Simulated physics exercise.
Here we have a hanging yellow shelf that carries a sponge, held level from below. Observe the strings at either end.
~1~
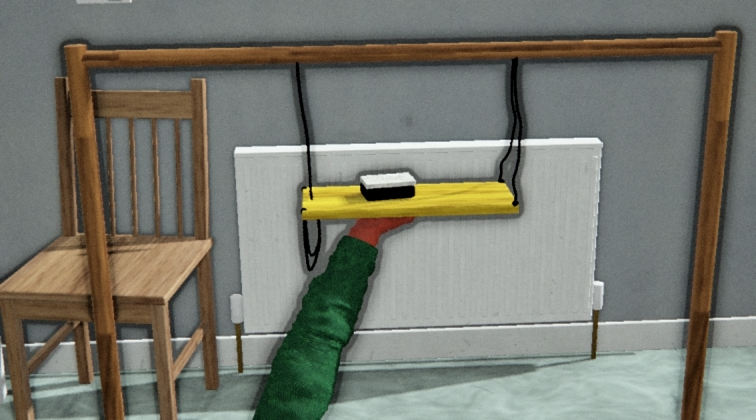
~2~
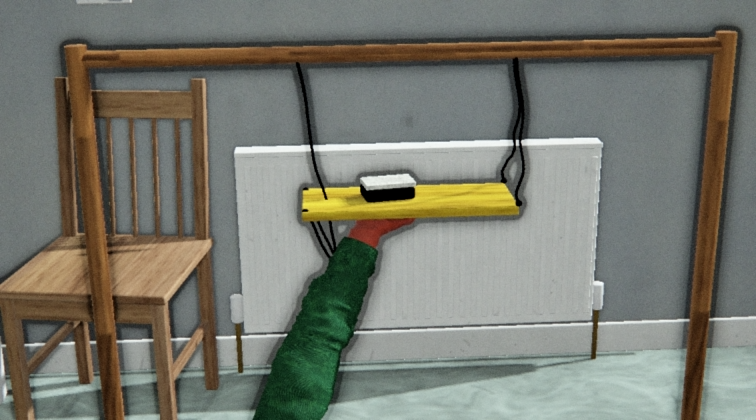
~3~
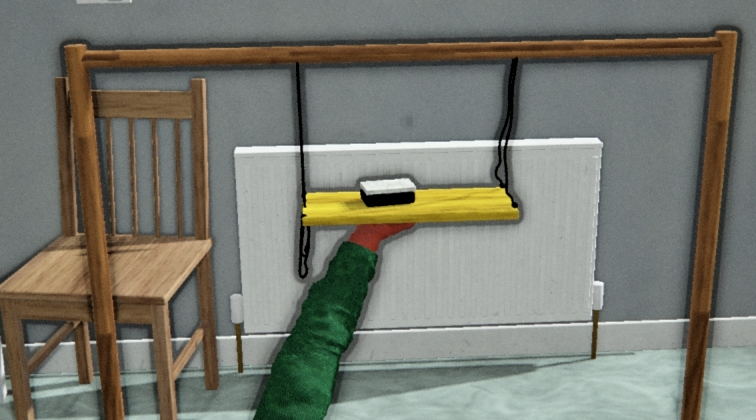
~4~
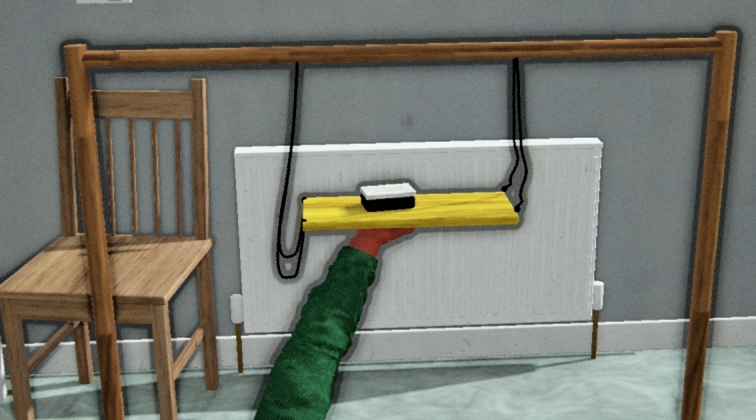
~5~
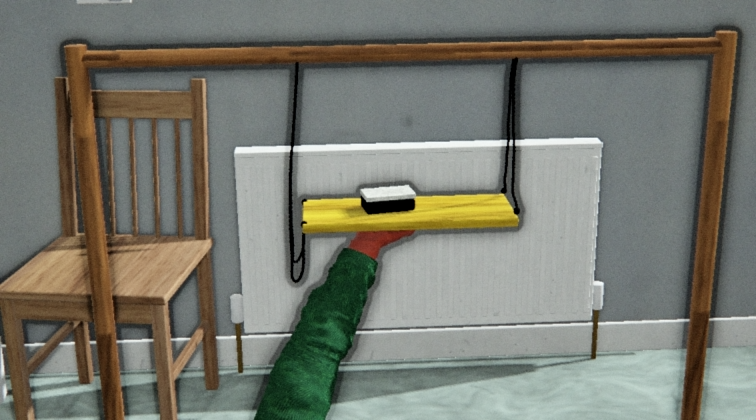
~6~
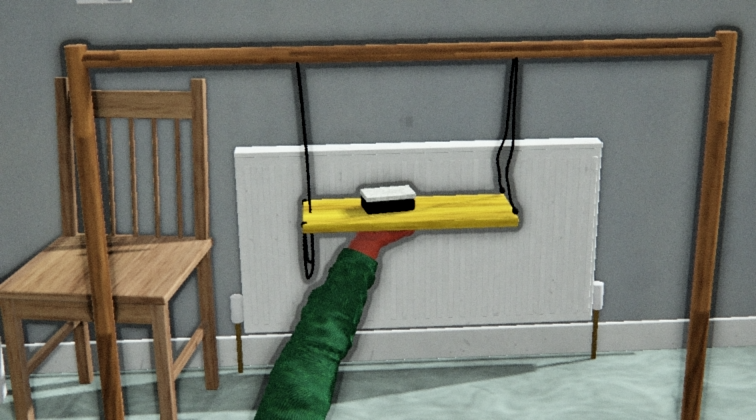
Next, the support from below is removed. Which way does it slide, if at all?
It departs leftward.
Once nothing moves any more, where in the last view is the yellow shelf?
(425, 273).
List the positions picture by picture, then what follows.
In the first frame, sponge (388, 187); yellow shelf (411, 213).
In the second frame, sponge (388, 189).
In the third frame, sponge (388, 193).
In the fourth frame, sponge (388, 198); yellow shelf (411, 224).
In the fifth frame, sponge (388, 200).
In the sixth frame, sponge (388, 200); yellow shelf (411, 226); left strings slack, hanging in a loop; right strings almost straight.
Then, 0.60 s after the last picture, board tipped 39° down to the left; sponge sliding near (178, 326).
Then, 1.22 s after the last picture, board tipped 37° down to the left; sponge on the floor.
At rest, board tipped 39° down to the left; sponge on the floor. The sponge slides off to the left.
